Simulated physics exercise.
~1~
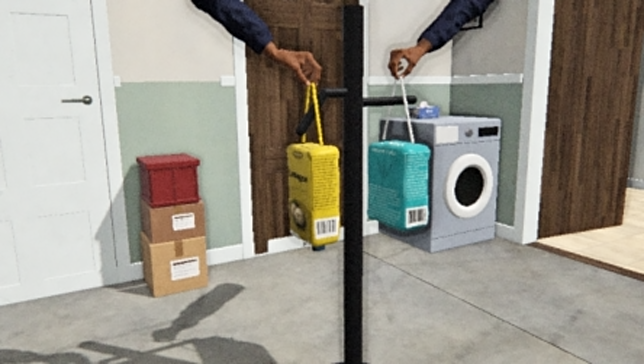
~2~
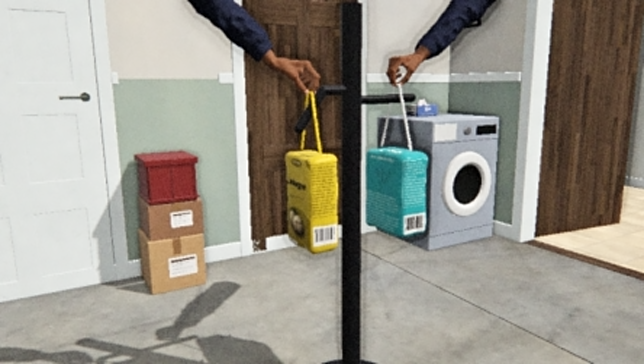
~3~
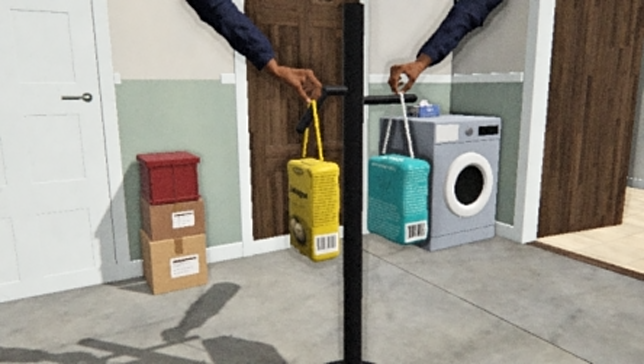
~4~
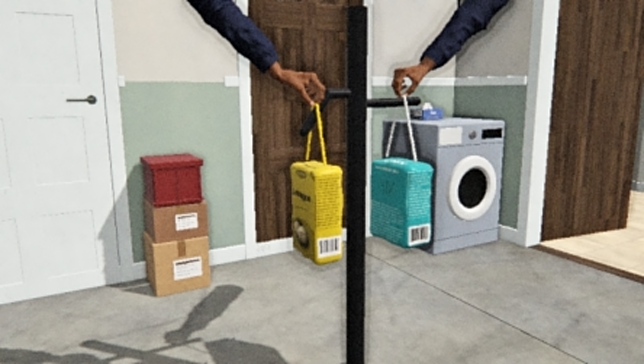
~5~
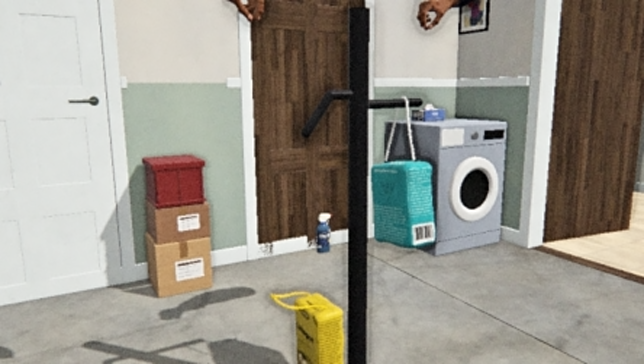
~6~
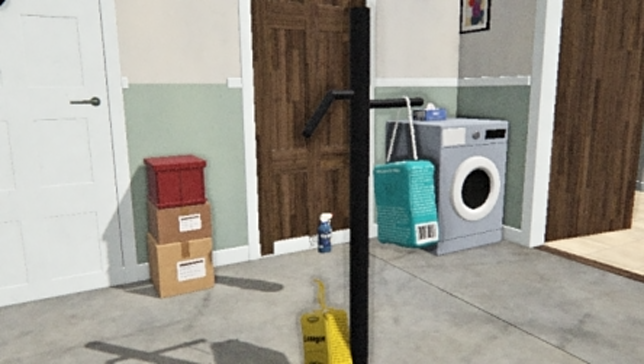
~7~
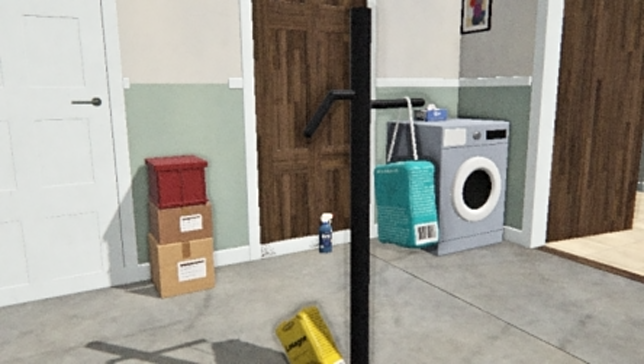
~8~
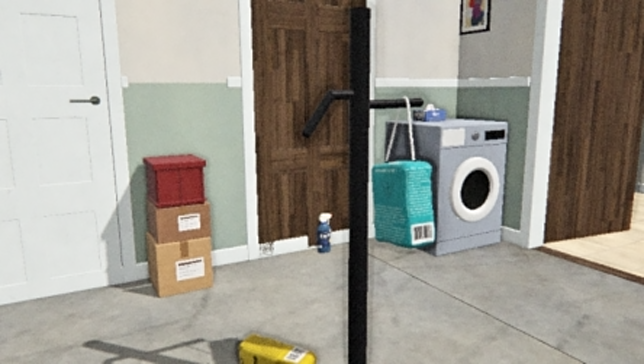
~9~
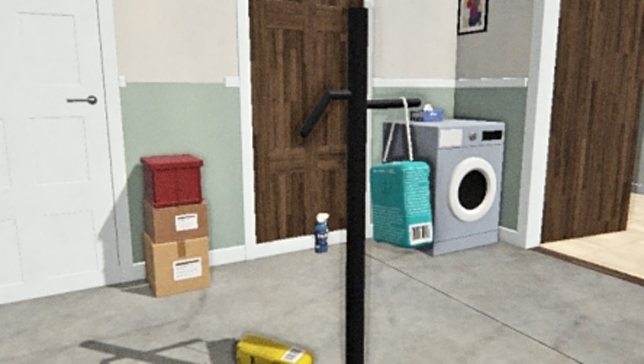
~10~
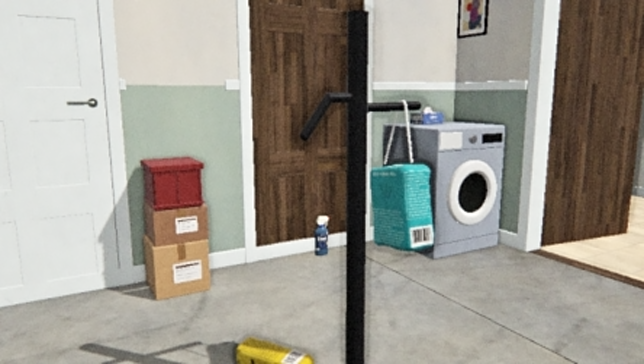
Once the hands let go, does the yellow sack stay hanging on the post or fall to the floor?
The yellow sack falls to the floor and ends up on its side, while the turquoise sack remains hanging from the right peg.
